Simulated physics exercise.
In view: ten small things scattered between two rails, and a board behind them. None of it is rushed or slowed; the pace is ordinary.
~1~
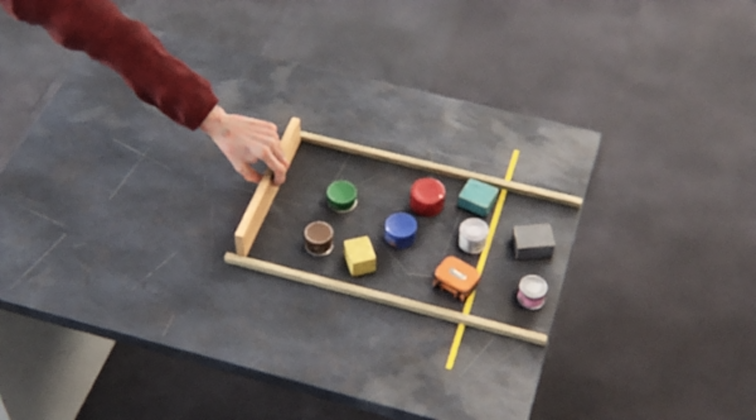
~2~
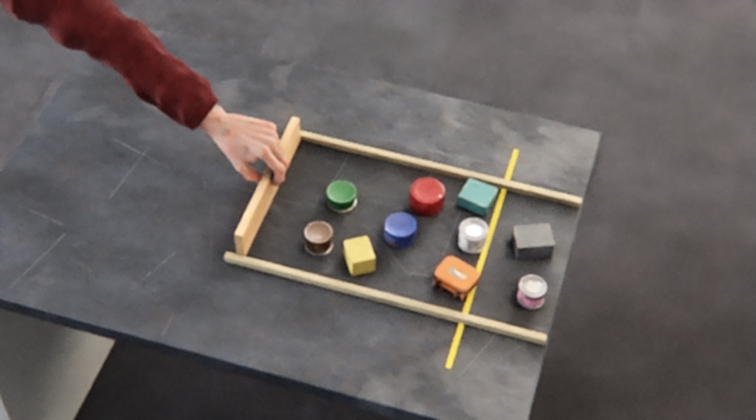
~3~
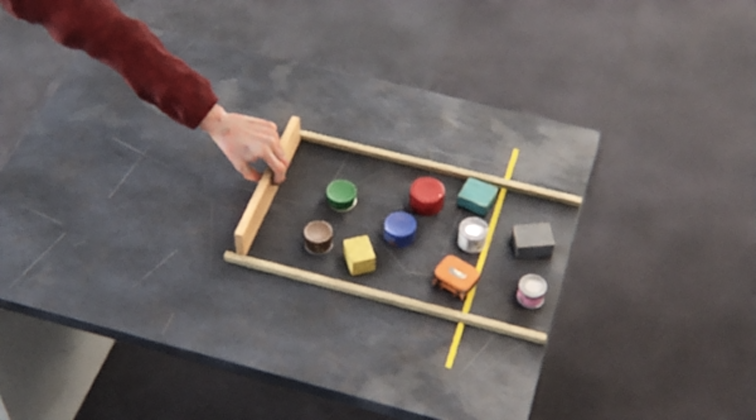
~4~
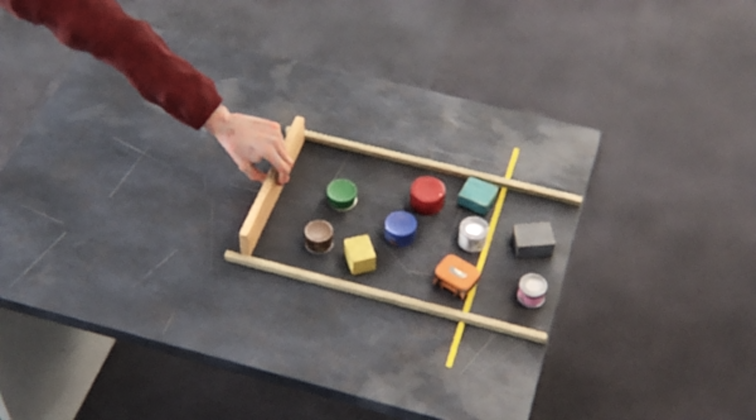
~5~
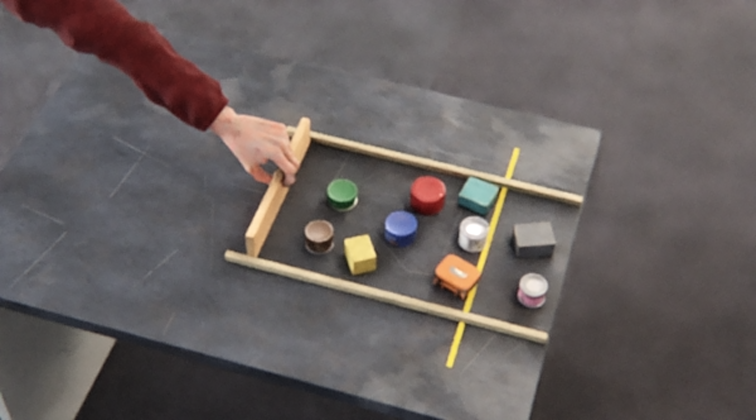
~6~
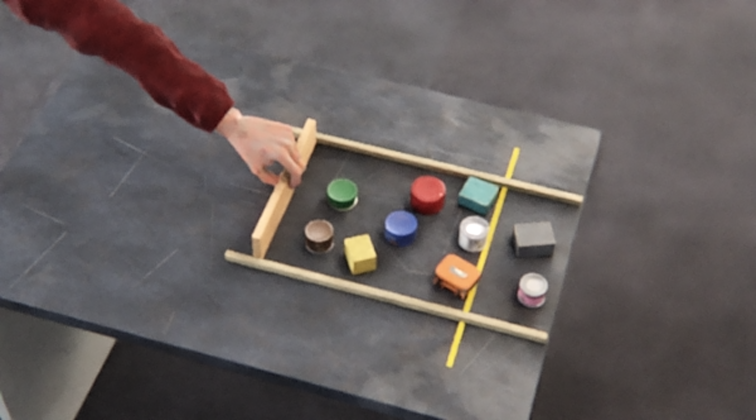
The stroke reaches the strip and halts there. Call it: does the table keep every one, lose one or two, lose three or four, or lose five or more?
It keeps every one.
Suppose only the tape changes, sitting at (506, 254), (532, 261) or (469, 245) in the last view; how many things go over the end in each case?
First 1, then 5, then 0.
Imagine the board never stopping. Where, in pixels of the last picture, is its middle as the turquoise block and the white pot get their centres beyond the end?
Its middle is about (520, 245) and about (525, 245).
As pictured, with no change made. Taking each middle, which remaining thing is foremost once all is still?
Result: Pink pot.
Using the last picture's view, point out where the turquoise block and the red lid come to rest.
In the last picture the first middle sits at (545, 208) and the other at (514, 211).
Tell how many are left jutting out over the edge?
So the number is 2.
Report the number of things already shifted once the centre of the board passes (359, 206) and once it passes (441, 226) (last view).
At the first spot the count is 3, and at the second it is 8.
A little later, none off yet; pink pot at rest near (533, 291); grey block at rest near (533, 240); white pot at rest near (474, 235).
When it is over, the number that fall off is zero.
